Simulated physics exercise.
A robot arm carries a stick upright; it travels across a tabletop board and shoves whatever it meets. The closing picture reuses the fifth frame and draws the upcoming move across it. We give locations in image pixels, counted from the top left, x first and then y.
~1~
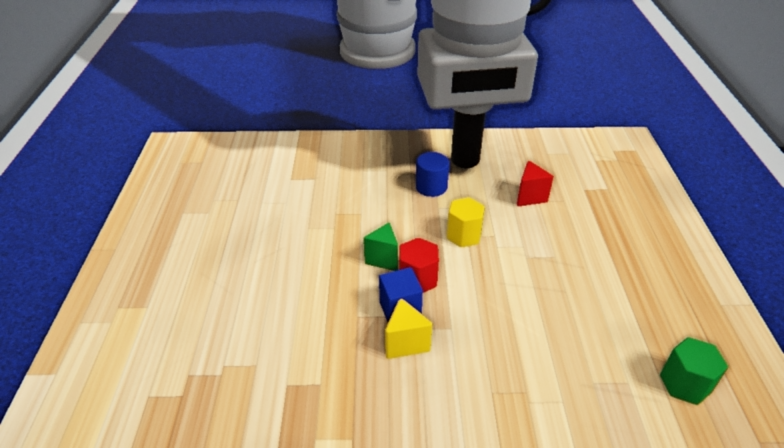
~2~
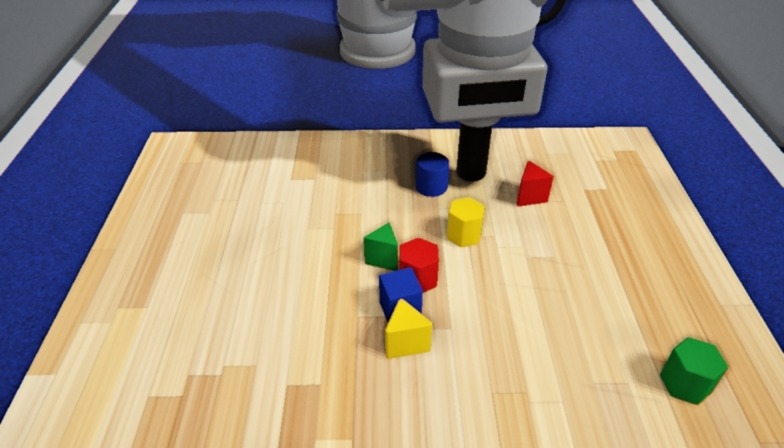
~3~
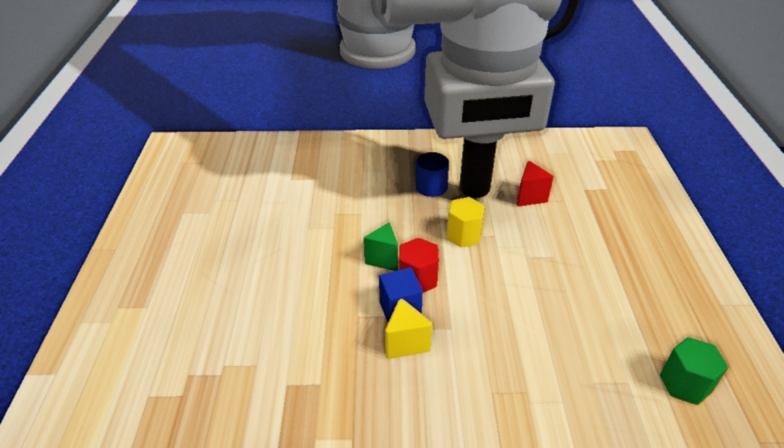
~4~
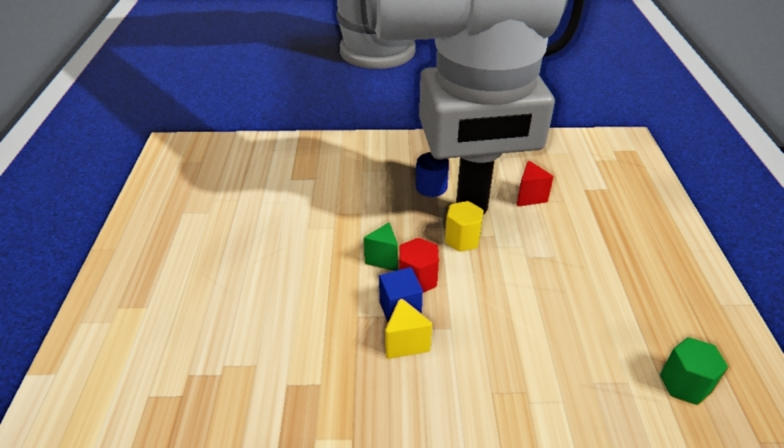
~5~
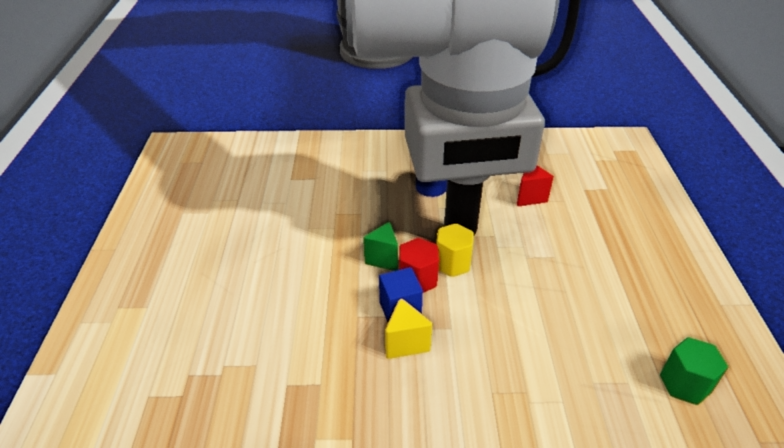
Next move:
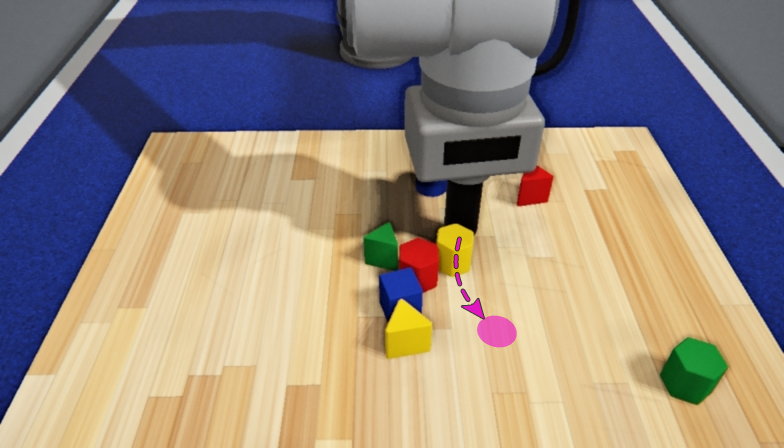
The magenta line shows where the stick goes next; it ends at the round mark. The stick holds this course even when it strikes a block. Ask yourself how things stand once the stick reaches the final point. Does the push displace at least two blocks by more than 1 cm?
No.
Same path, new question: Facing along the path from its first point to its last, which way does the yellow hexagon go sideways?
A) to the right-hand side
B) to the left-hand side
That would be A.
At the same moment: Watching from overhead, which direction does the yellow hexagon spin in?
Clockwise rotation.
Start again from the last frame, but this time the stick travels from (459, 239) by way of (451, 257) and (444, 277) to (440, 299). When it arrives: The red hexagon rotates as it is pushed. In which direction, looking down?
Verdict: Clockwise.
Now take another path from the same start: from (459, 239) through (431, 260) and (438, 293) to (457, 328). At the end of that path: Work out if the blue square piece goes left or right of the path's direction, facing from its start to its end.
Pushed right.
The drawn path runs from (459, 239) over (456, 268) and (468, 300) to (497, 331).
On the path given first. One third of the way, stick (457, 260); blue square piece (397, 284); red hexagon (415, 255), turned 15° clockwise; yellow hexagon (458, 268), turned 15° anticlockwise.
Two thirds of the way, stick (470, 292); blue square piece (397, 284); red hexagon (415, 255), turned 15° clockwise; yellow hexagon (467, 304).
At the end, stick (498, 323); green triangle not moved; blue square piece (397, 284); red hexagon (415, 255), turned 15° clockwise; yellow hexagon (473, 326), turned 60° clockwise.
